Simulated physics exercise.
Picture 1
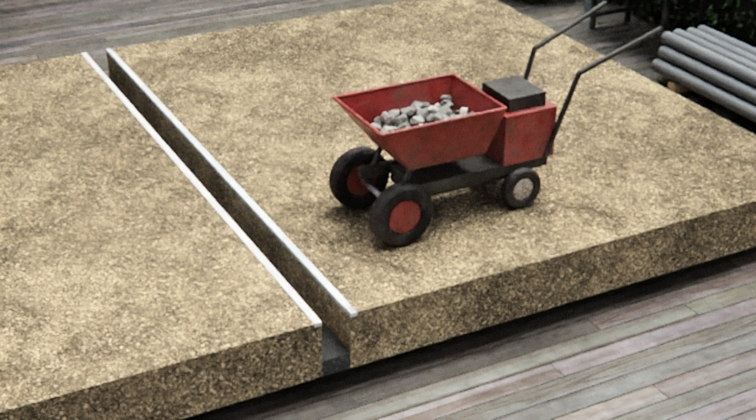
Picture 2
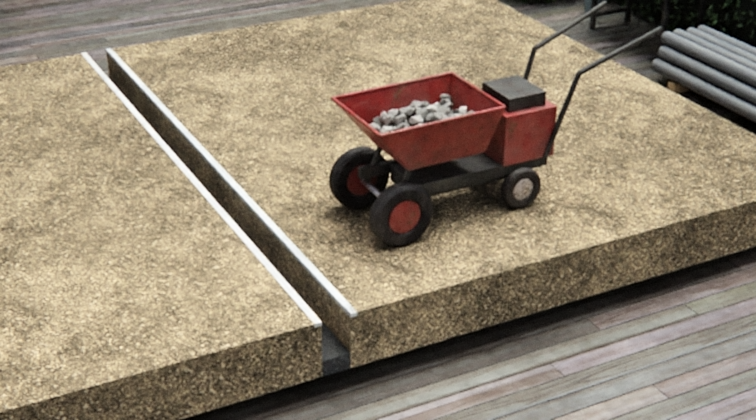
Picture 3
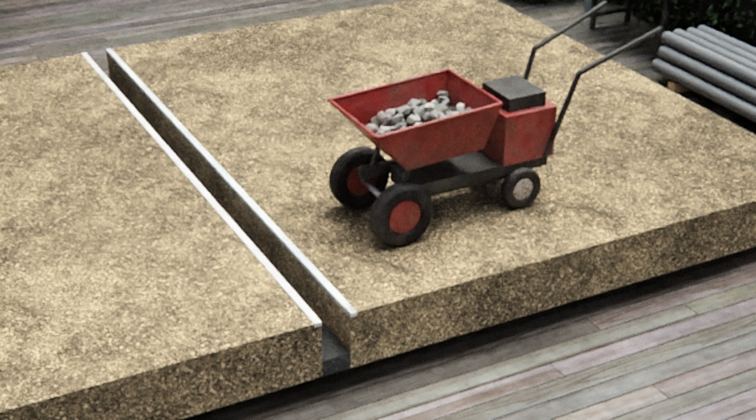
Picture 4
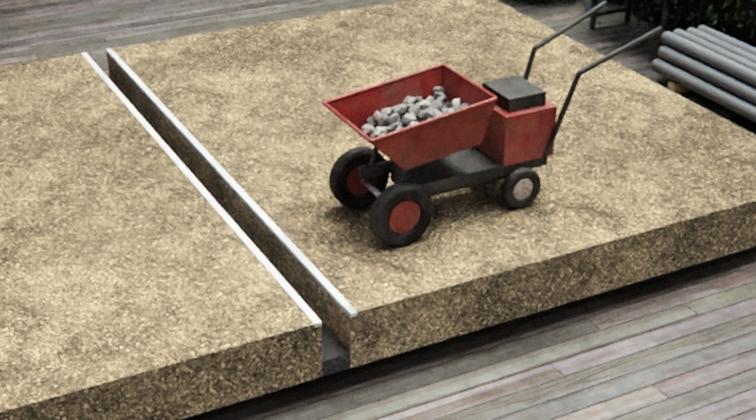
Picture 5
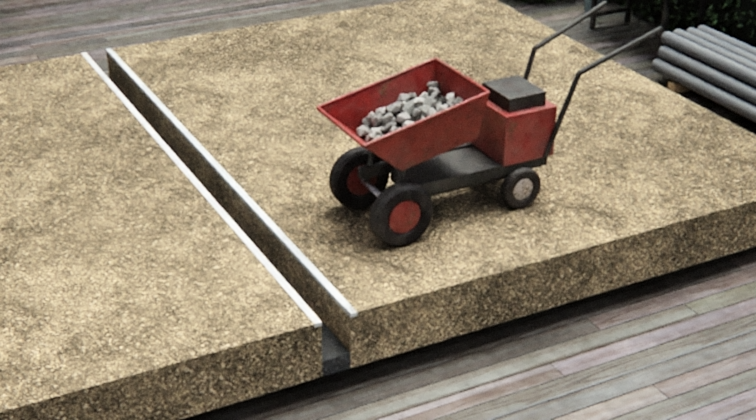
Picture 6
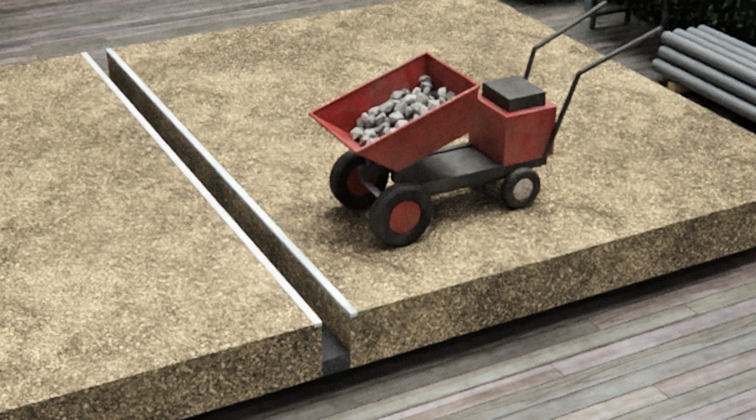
In the video, a small red power barrow loaded with broken stones stands on a speckled slab beside a narrow trench, and its skip gradually tilts forward to the left while the wheels stay in place.
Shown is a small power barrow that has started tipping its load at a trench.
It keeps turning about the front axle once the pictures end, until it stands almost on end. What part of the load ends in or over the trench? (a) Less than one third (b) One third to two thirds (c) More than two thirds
(c) More than two thirds.
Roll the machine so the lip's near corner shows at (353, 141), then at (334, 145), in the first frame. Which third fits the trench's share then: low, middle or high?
Under a third; then less than a third.
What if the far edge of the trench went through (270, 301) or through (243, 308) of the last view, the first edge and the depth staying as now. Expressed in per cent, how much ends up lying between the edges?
The first try comes out at 100 percent and the second at 100 percent.
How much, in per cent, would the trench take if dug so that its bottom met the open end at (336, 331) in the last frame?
Something like 50 %.
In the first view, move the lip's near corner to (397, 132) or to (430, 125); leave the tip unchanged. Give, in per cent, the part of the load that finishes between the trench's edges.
70 %, then 30 %.
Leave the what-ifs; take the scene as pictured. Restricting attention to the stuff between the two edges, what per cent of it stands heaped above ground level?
My figure is near 10 per cent.
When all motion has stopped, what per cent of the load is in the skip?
Roughly 0 per cent of the load.
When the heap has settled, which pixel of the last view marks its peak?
Summit once settled: About (275, 247).
Just after the last frame, skip tipped steeply; every one in the skip.
A moment on, skip tipped right over; the larger part in the skip; just a few short of the trench; about a tenth in or heaped over the trench; just a few beyond it; just a few falling.
Further on, skip tipped right over; just a few in the skip; just a few short of the trench; the larger part in or heaped over the trench; roughly a quarter beyond it.
When it is over, skip tipped right over; about a tenth short of the trench; the larger part in or heaped over the trench; roughly a quarter beyond it.
